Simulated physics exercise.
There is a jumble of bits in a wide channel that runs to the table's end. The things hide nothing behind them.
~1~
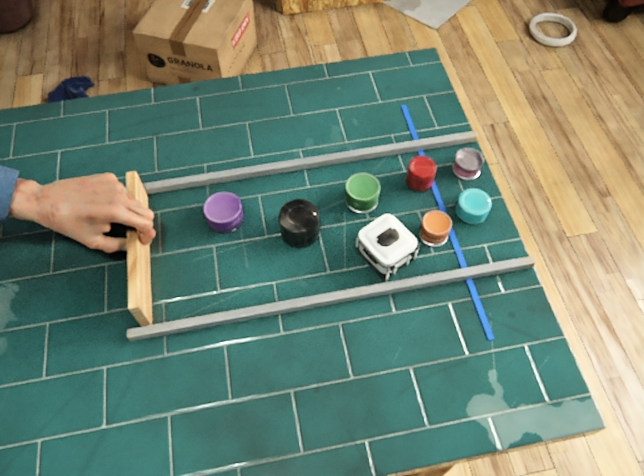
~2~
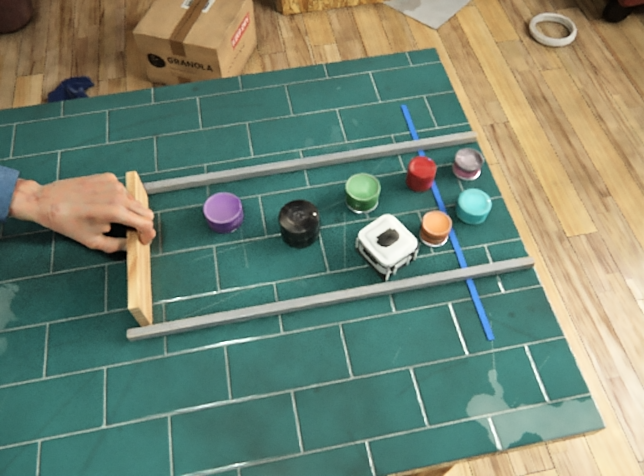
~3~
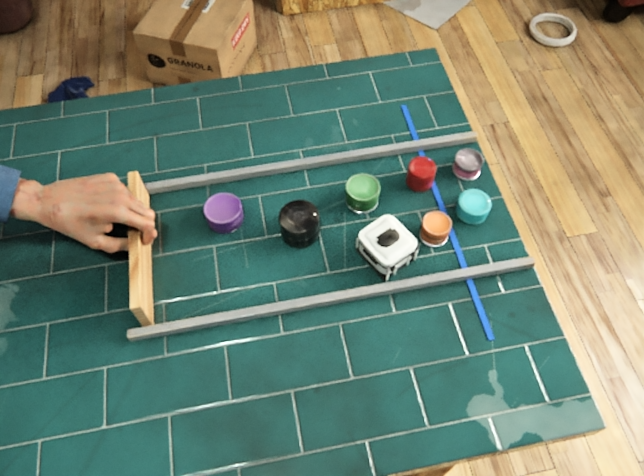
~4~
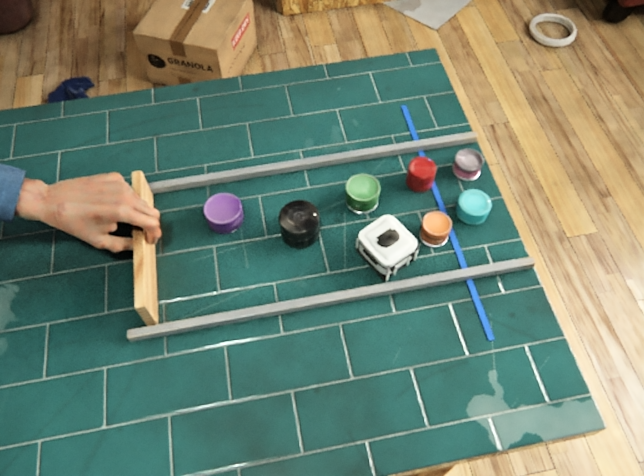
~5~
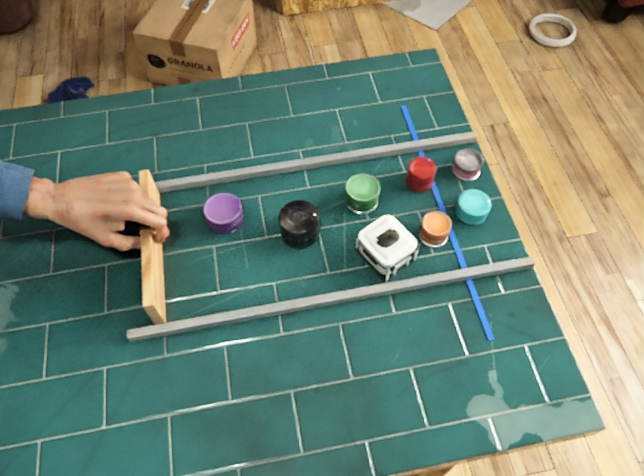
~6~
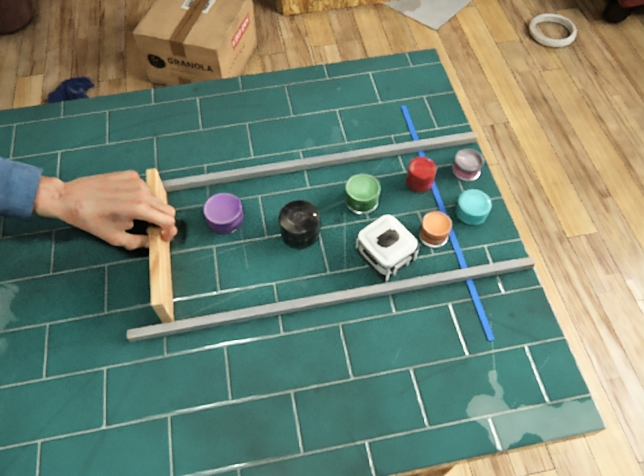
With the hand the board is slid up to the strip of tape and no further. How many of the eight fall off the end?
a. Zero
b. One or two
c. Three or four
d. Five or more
Answer: B.
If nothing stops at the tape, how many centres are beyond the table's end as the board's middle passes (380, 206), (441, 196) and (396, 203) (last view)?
Place by place, 0, 2 and 0.
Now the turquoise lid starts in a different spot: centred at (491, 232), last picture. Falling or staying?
It goes down.
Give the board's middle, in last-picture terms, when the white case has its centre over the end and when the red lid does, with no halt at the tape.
Near (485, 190) and (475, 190).
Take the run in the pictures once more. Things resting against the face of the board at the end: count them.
3 of them.
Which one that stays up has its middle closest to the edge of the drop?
Result - the orange pot.
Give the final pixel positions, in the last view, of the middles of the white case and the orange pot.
Result: One at about (480, 238), the other at about (507, 220).
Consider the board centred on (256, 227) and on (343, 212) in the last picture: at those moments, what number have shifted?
First 1, after that 3.
A little later, none off yet; pink pot at rest near (468, 165); turquoise lid at rest near (473, 207); red lid at rest near (421, 175).
Next, none off yet; pink pot at rest near (468, 165); turquoise lid at rest near (475, 206); red lid shifted about its own width near (441, 166).
When it is over, the number that fall off is one or two; down, turquoise lid and pink pot.
